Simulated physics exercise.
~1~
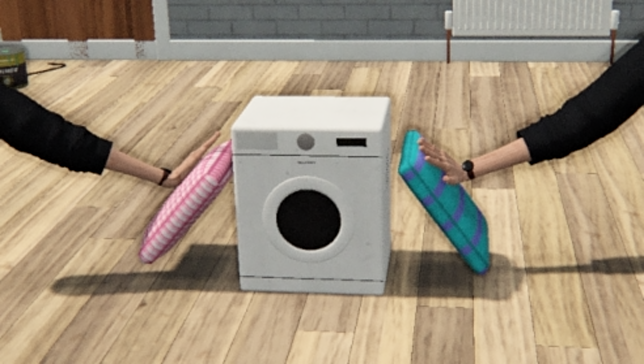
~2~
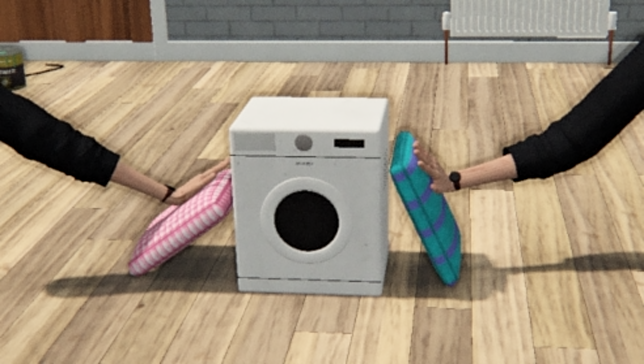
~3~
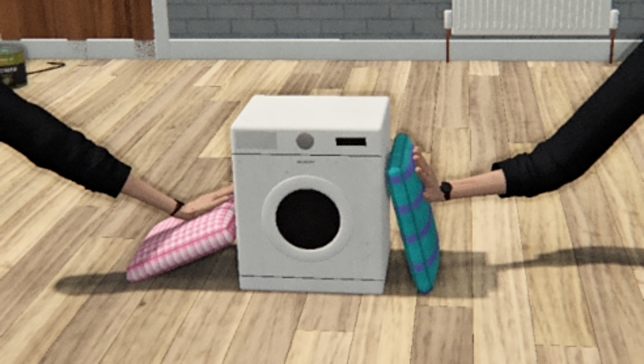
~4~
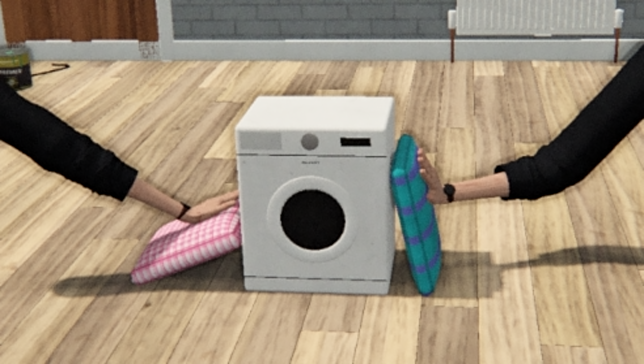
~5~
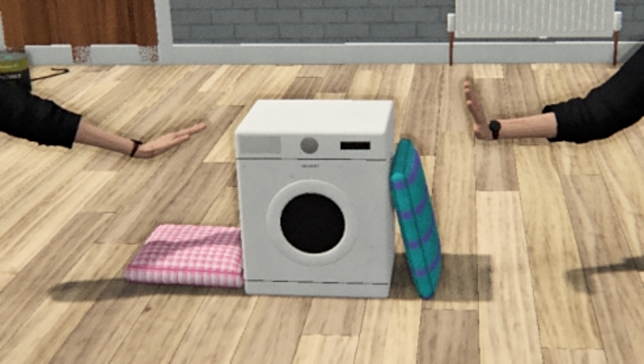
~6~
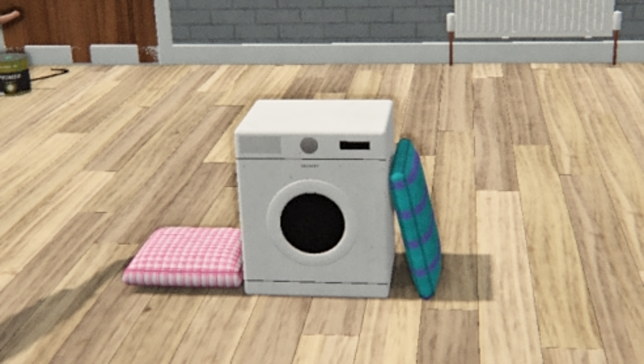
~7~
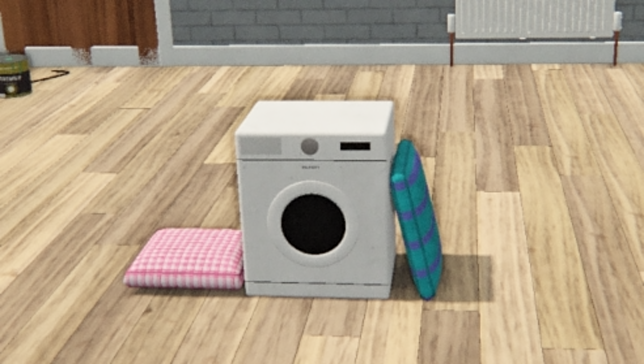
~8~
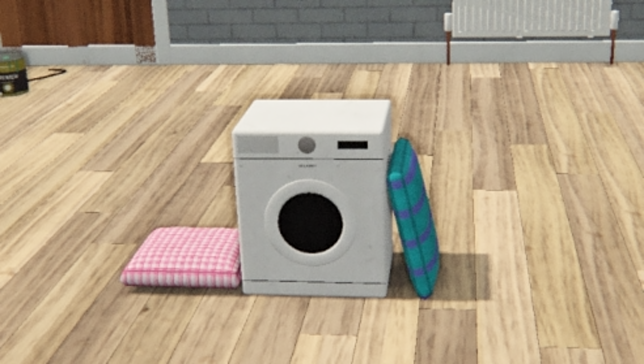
A white front-loading washing machine stands on a pale wooden plank floor, seen from the front and slightly above by a gently swaying camera, with a grey brick wall and a radiator behind. Two dark-sleeved arms reach in from either side, the left hand holding a pink checked cushion and the right a turquoise plaid pillow. They bring both against the machine's sides, the pink one sinking low under the hand while the turquoise one is stood nearly upright. The hands let go and withdraw. The pink cushion settles flat on the floor, while the turquoise pillow stays leaning.
